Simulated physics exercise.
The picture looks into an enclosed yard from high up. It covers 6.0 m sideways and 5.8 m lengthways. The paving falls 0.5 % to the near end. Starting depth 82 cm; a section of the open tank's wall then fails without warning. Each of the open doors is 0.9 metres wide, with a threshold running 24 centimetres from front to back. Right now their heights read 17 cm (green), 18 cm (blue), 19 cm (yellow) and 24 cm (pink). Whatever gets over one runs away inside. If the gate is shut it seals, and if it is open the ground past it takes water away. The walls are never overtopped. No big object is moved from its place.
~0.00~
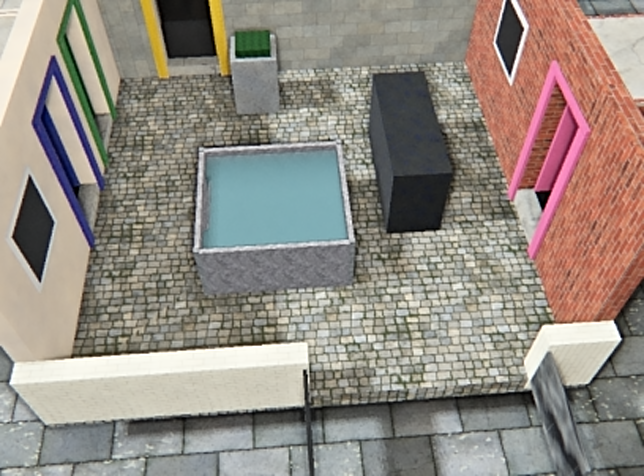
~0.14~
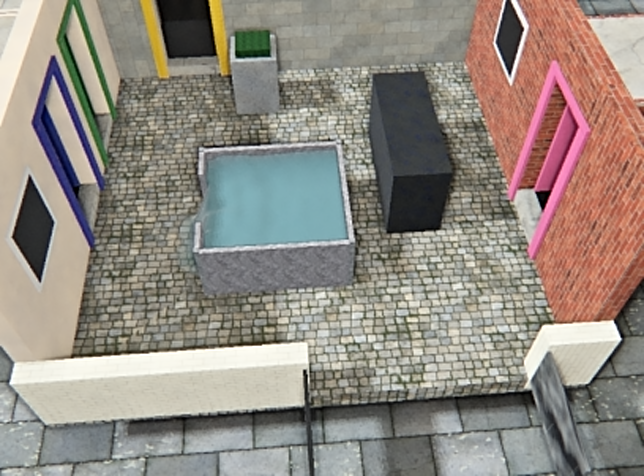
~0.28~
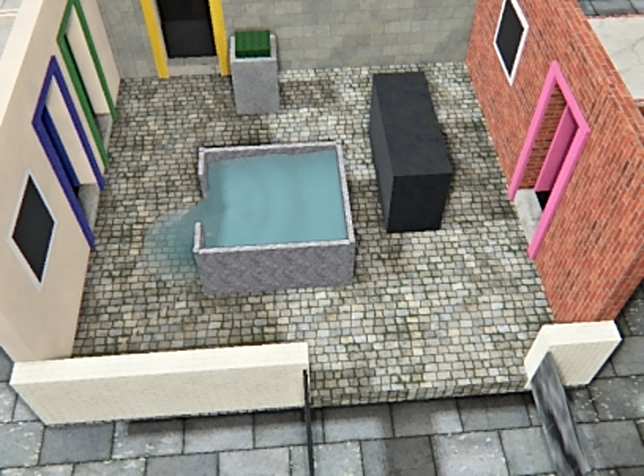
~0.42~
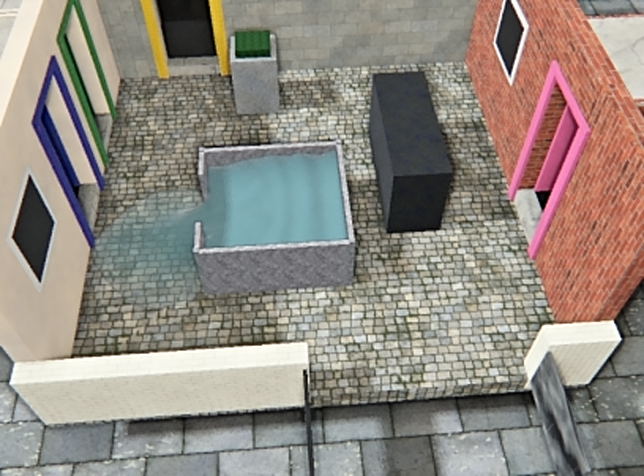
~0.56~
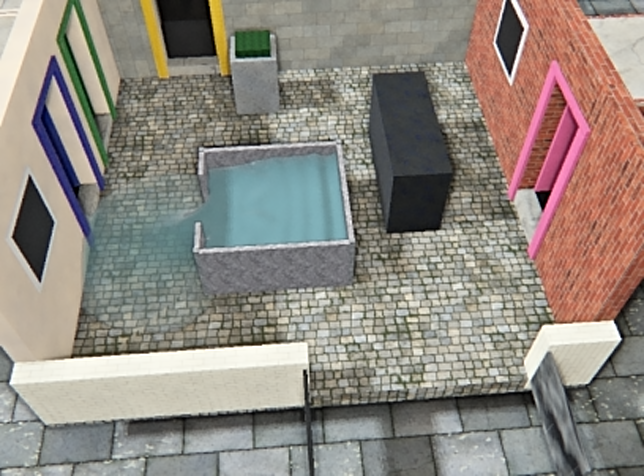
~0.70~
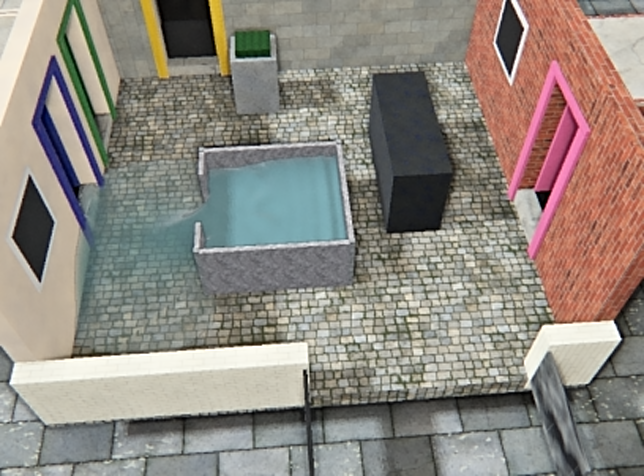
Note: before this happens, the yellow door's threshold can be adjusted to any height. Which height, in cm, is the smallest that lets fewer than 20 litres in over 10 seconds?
The smallest is roughly 11.5 cm.
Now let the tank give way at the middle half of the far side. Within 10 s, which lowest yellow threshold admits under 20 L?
Some 16 cm.
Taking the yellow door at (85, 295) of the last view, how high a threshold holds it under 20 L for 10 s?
Minimum: Close to 33 cm.
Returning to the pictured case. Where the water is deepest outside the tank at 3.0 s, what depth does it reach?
It gets to close to 29 centimetres there.
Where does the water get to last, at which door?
Door: Pink.
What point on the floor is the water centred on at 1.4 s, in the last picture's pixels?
Centre of the water: Approx. (221, 242) px.
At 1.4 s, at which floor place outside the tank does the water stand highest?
(66, 394).
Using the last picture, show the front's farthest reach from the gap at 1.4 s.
The farthest wet point sits near (119, 93) in the last view.
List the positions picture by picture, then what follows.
In the first frame, the open tank at (273, 197) is whole and still, 82 cm deep; the yellow door at (186, 24) is dry.
In the second frame, the gap is at (209, 228), the front 0.4 m out at (183, 262); the back of the open tank holds 82 cm.
In the third frame, water pours out at (209, 229) and has run 0.9 m, to (148, 254); about 12 cm deep outside, 82 cm at the back.
In the fourth frame, water pours out at (209, 229) and has run 1.5 m, to (99, 257); about 8 cm deep outside, 77 cm at the back.
In the fifth frame, the front is at (81, 229), 1.8 m from the gap at (209, 229); 3.5 m2 of floor is wet, 69 cm left at the back.
In the sixth frame, water pours out at (209, 229) and has run 1.9 m, to (76, 335); about 6 cm deep outside, 70 cm at the back; 2.2 m in a straight line remain to the yellow door at (186, 24).
After 1.4 s water covers 20 % of the floor, deepest (52 cm) near (66, 394); it has not reached the yellow door.
After 3.0 s water covers 50 % of the floor, deepest (29 cm) near (68, 380); 16 cm at the yellow door, 0 litres in over its 19 cm threshold.
After 10.0 s water covers 100 % of the floor, deepest (12 cm) near (524, 240); 7 cm at the yellow door, 0 litres in over its 19 cm threshold.
At the yellow door as built, the water arrived by 2.1 s and peaked near 18 cm at 2.8 s.
With a threshold of 9.5 cm, 43 litres would have come in within the 10 s; with 12.5 cm, 13 litres. So under 20 litres takes about 11.5 cm.
